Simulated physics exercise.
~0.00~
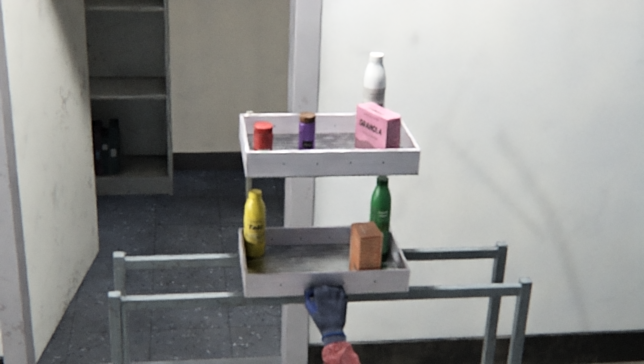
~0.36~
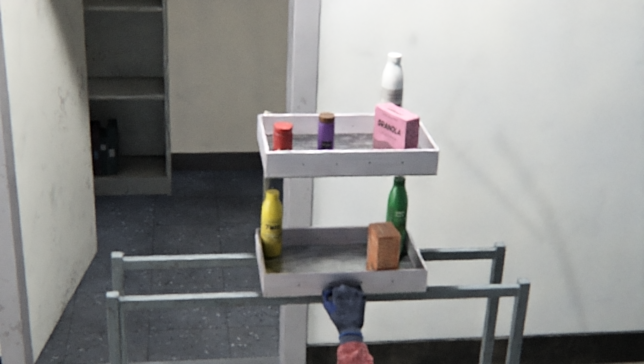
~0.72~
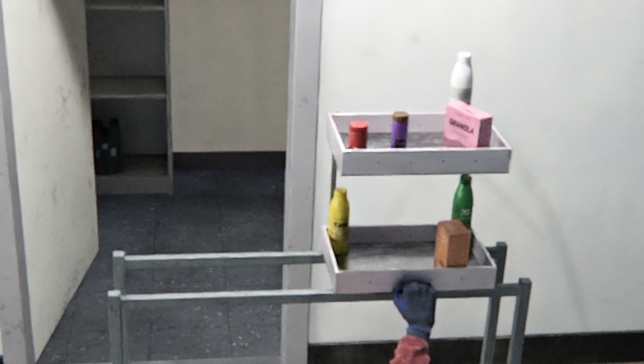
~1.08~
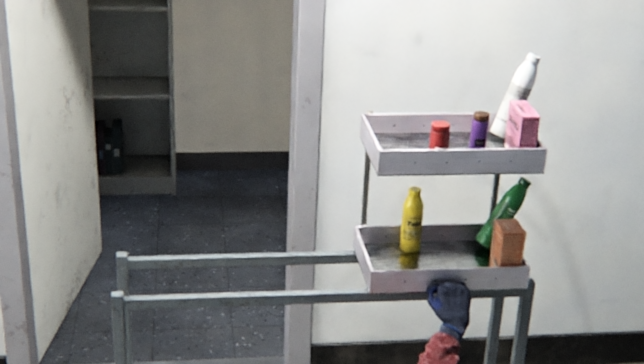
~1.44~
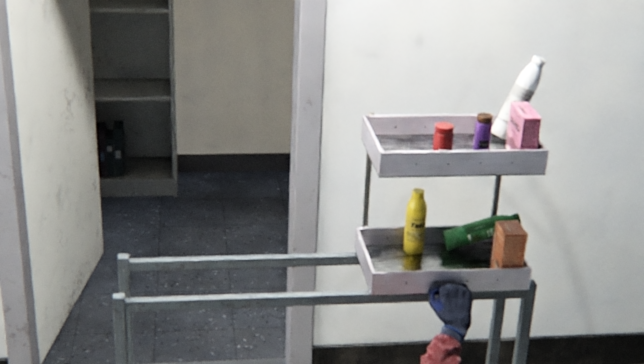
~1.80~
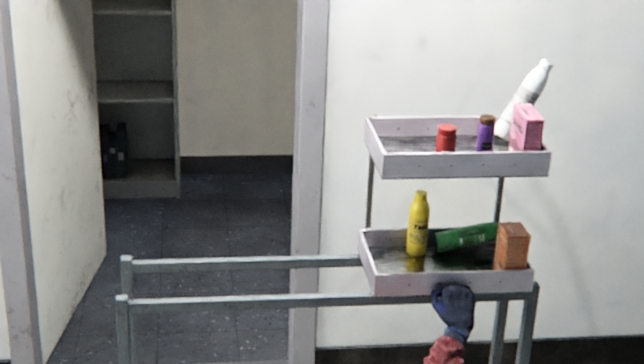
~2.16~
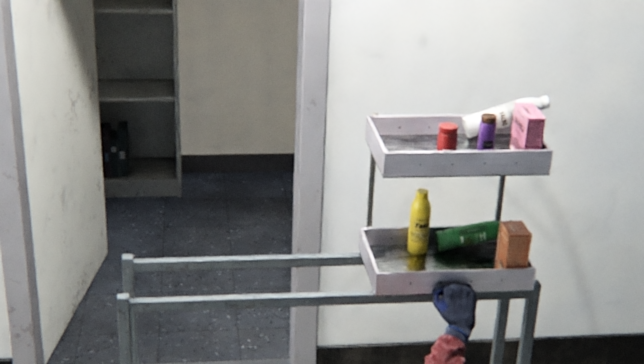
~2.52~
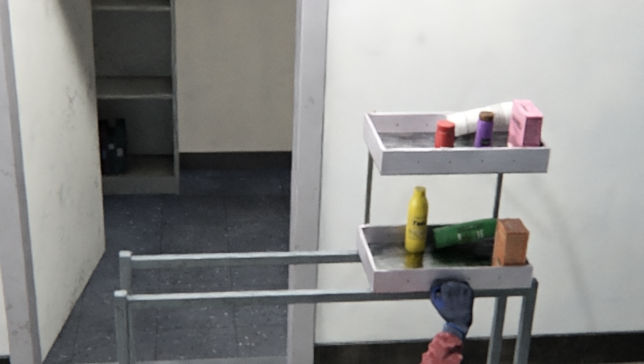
A gloved hand pushes a two-level shelf right until it stops, and two bottles topple.
